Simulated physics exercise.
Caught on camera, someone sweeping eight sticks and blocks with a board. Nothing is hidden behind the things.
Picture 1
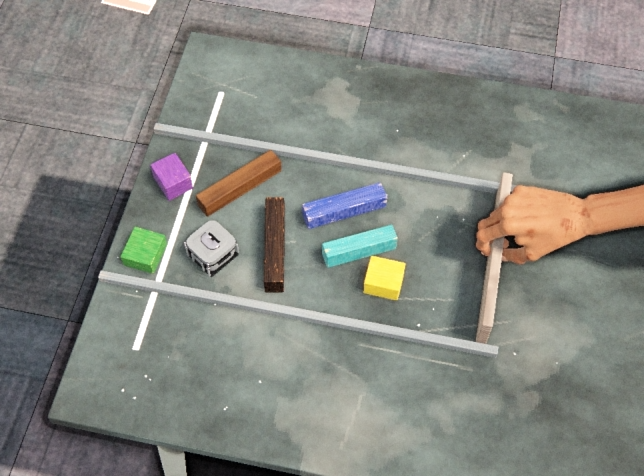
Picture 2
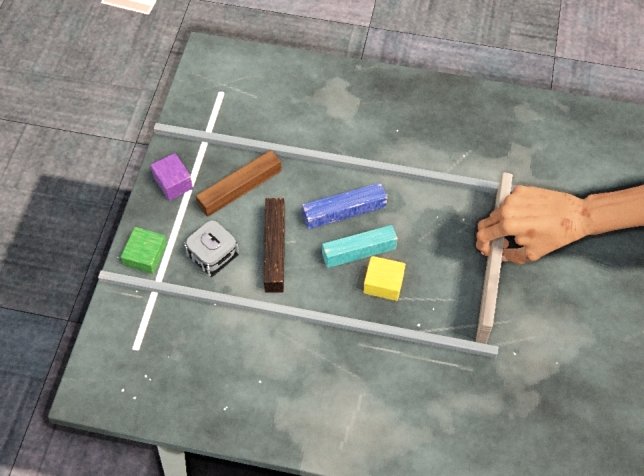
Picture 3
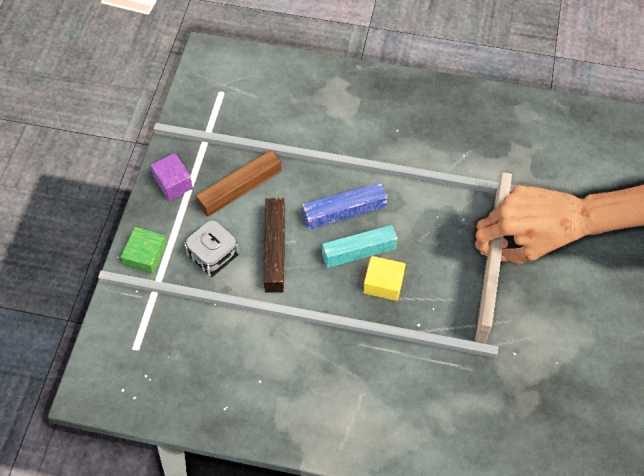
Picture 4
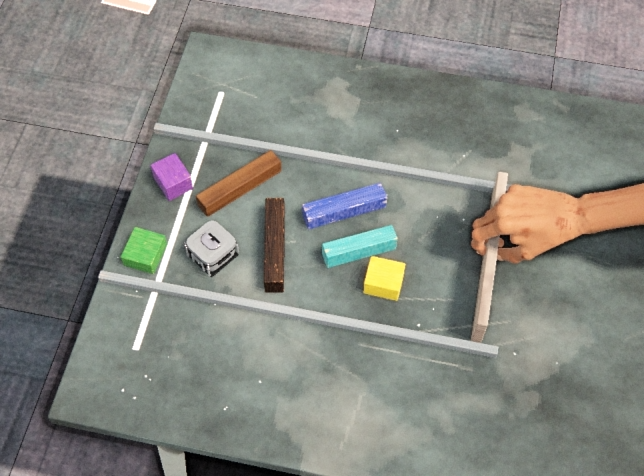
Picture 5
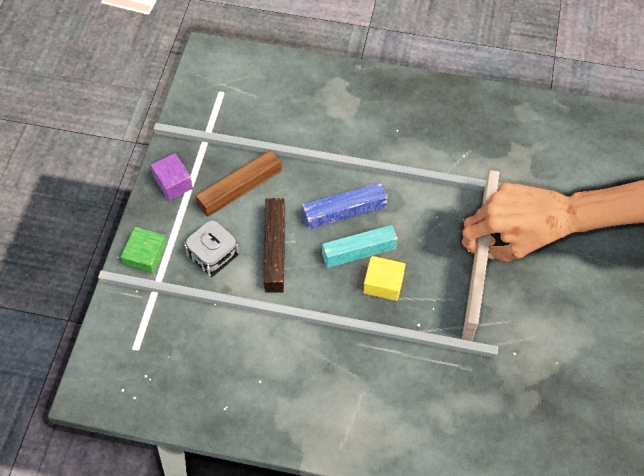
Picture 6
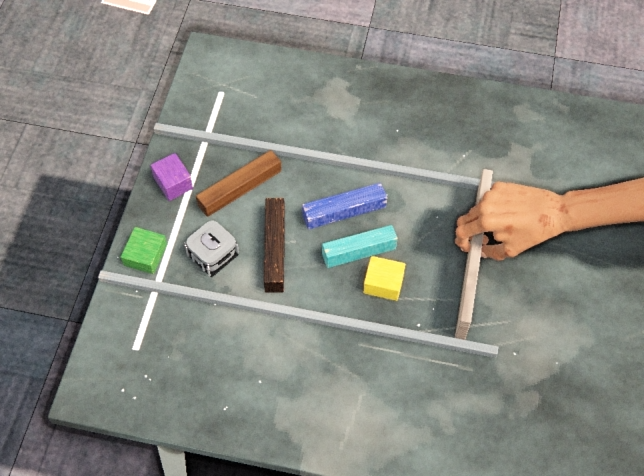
A hand holding a wooden board between two rails, first still, then sliding it slightly left toward unmoving coloured blocks and sticks.
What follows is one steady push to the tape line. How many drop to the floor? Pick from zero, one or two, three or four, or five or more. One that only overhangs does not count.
The number that fall off is three or four.
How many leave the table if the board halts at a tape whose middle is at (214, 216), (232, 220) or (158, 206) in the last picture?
The counts: 1, 1 and 5.
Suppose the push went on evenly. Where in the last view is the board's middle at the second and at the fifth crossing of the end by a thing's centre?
First at (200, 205), next at (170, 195).
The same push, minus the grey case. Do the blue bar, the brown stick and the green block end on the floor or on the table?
The blue bar does not fall; the brown stick does not fall; the green block goes over.
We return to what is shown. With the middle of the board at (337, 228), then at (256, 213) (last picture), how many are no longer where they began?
4 and 7.
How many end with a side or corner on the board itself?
The number is 3.
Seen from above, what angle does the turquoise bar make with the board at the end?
About 35°.
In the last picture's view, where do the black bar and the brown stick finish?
Near (117, 230) and (152, 164).
A little later, none off yet; green block at rest near (144, 251); purple block at rest near (172, 177); grey case at rest near (212, 248).
When it is over, the number that fall off is three or four; down, grey case, purple block and green block.
